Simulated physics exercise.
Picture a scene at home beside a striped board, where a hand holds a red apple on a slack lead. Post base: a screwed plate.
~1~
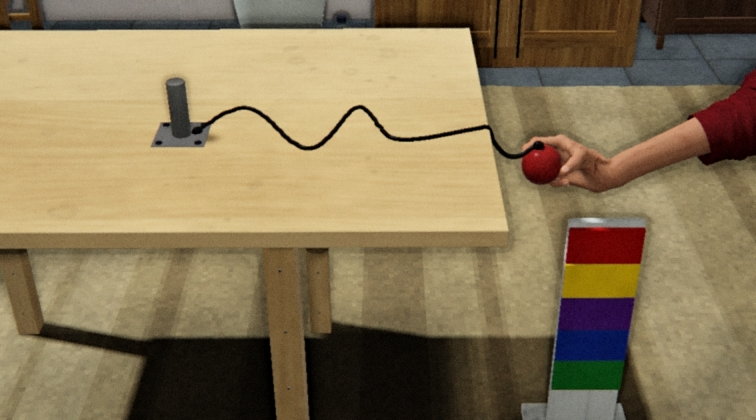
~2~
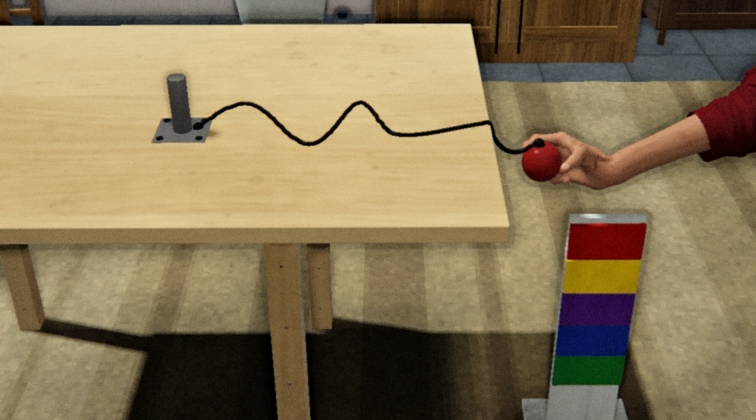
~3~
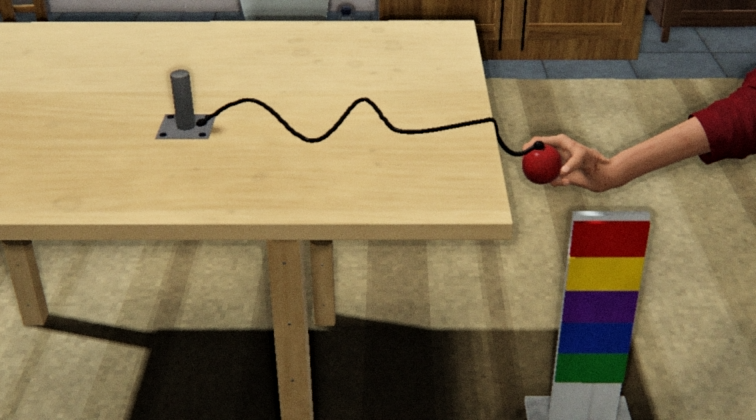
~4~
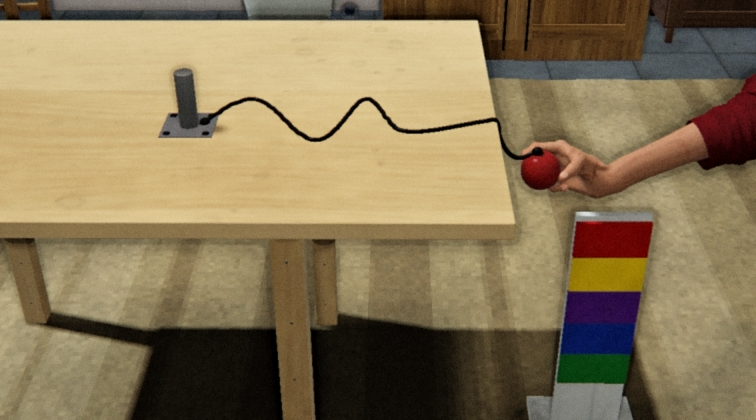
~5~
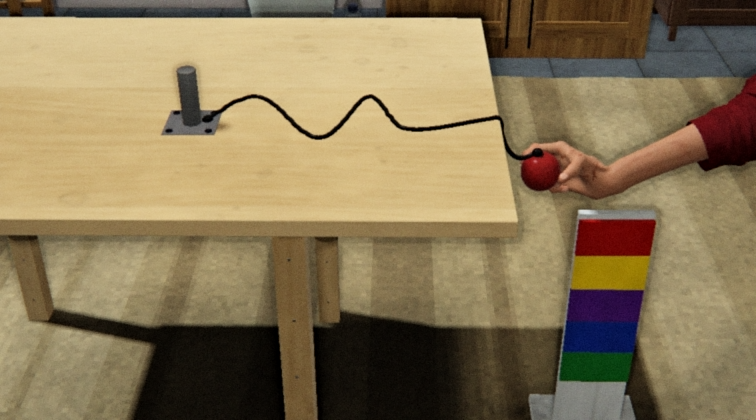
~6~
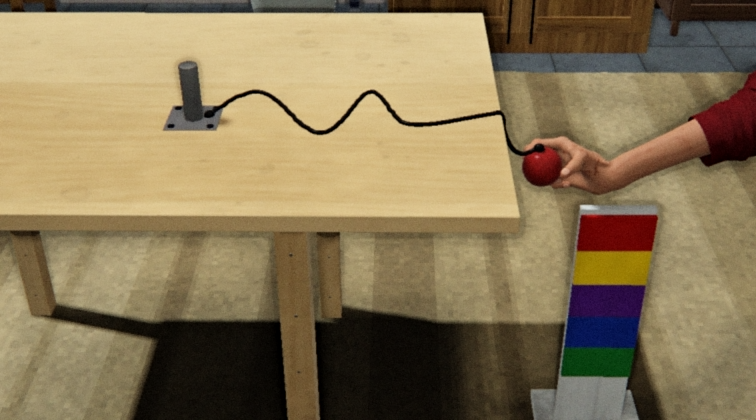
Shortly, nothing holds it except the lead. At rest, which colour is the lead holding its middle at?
Blue.
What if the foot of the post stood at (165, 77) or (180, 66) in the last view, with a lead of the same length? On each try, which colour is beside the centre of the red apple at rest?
Purple; purple.
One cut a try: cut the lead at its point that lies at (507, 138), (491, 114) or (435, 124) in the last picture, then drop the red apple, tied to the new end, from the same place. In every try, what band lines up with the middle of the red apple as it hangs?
Lab note - try 1: Purple; try 2: Yellow; try 3: Red.
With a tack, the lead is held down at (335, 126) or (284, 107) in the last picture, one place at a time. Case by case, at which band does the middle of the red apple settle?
Note: Try 1 yellow; try 2 purple.
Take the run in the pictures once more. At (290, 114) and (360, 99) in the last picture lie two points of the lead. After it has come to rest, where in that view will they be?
They go to (346, 115) and to (485, 114).
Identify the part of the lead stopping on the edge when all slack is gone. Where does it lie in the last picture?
You'd find it at roughly (374, 92).
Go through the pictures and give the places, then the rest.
The first frame shows red apple (542, 165); red (606, 248); yellow (601, 282); purple (596, 315); blue (592, 347); green (588, 376).
The second frame shows red apple (542, 162); lead through (225, 109) (284, 131) (339, 122) (382, 123) (459, 128).
The third frame shows red apple (542, 164).
The fourth frame shows red apple (541, 170); lead through (232, 104) (291, 127) (345, 118) (389, 119) (466, 125).
The fifth frame shows red apple (540, 171).
The sixth frame shows red apple (542, 167); lead through (237, 97) (295, 120) (350, 111) (393, 112) (471, 118).
A little later, apple near (475, 332); level with blue.
Next, apple near (495, 335); level with blue.
When it is over, apple near (484, 336); level with blue. Its centre hangs level with the blue band.
